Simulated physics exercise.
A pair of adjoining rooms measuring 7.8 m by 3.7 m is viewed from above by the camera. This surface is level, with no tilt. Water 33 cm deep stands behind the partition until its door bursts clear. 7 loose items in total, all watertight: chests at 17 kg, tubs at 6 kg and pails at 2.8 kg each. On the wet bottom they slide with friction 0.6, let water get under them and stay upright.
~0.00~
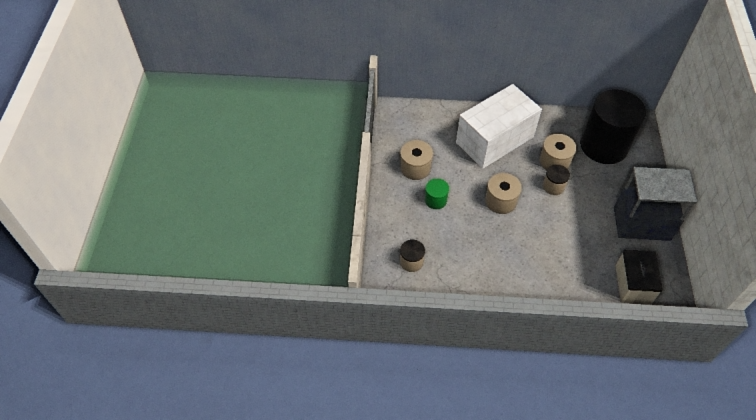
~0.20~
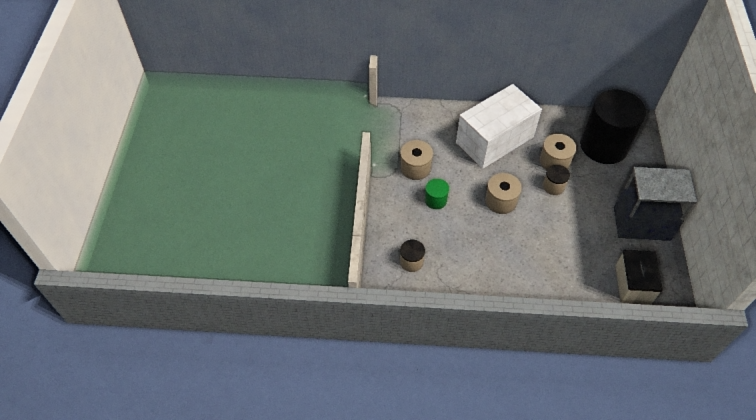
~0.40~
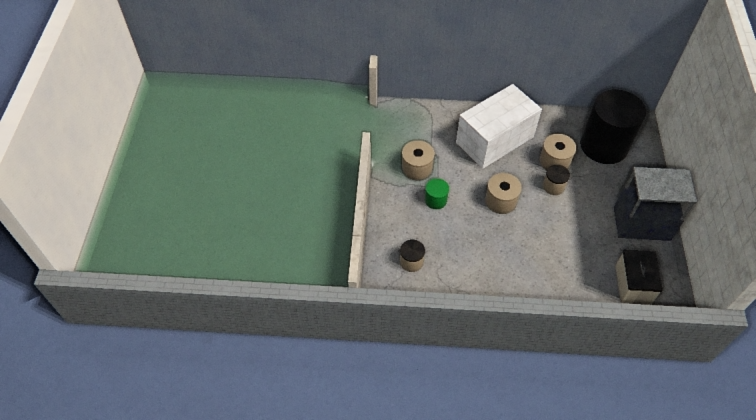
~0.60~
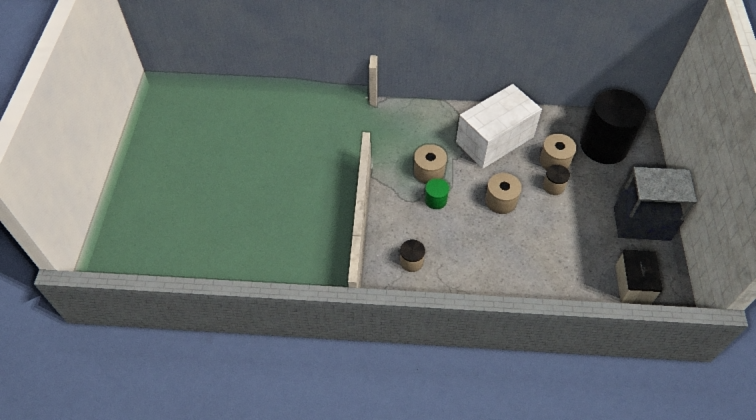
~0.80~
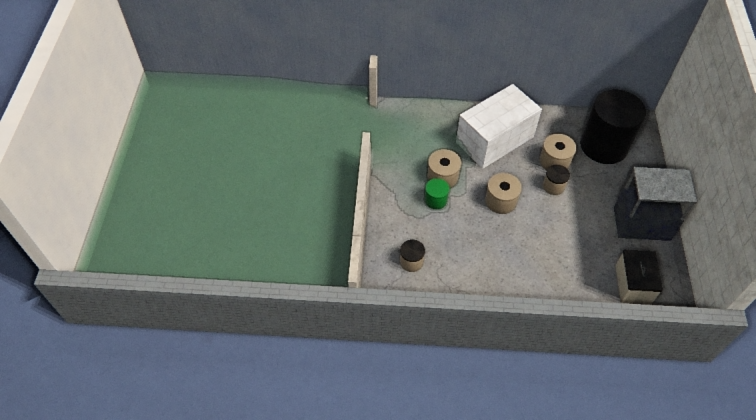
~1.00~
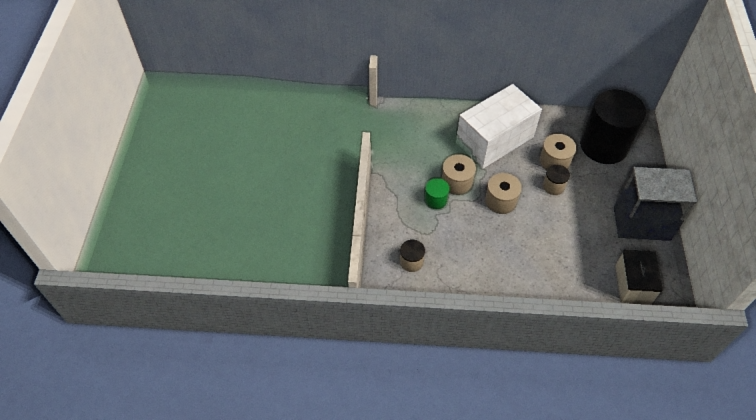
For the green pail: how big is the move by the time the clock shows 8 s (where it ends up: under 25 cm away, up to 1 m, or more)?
Afterwards it is a bit out of place.
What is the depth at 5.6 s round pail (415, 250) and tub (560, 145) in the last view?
About 6 and 4 cm.
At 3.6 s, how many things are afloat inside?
Count: 2.
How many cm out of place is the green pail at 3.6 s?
By that time, close to 50 cm.
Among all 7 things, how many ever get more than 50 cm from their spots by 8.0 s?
I count 6.
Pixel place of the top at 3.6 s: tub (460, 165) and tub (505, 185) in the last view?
Roughly (546, 295), then roughly (608, 269).
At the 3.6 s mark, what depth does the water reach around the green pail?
Roughly 3 cm deep.
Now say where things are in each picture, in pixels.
The green pail at (438, 188) rests on the ground; 12.8 m2 under water; 0 of 7 have shifted, in the first picture.
The green pail at (438, 188), on the bottom; 13.3 m2 under water; 0 of 7 have shifted, in the second picture.
The green pail at (438, 188) rests on the ground; 14.0 m2 under water; 0 of 7 have shifted, in the third picture.
The green pail at (438, 188) rests on the ground; 14.7 m2 under water; 1 of 7 have shifted, in the fourth picture.
The green pail at (438, 188) rests on the ground; water covers 15.2 m2; 1 of 7 have shifted, in the fifth picture.
The green pail at (438, 188), on the bottom; 15.7 m2 under water; 1 of 7 have shifted, in the sixth picture.
After 1.6 s the green pail is near (444, 203), 0.3 m from its start, aground; 1 afloat.
After 3.6 s the green pail is near (440, 216), 0.5 m from its start, aground; 2 afloat.
After 5.6 s the green pail is near (388, 236), 1.0 m from its start, afloat; 7 afloat.
After 8.0 s the green pail is near (408, 173), 0.4 m from its start, afloat; 7 afloat.
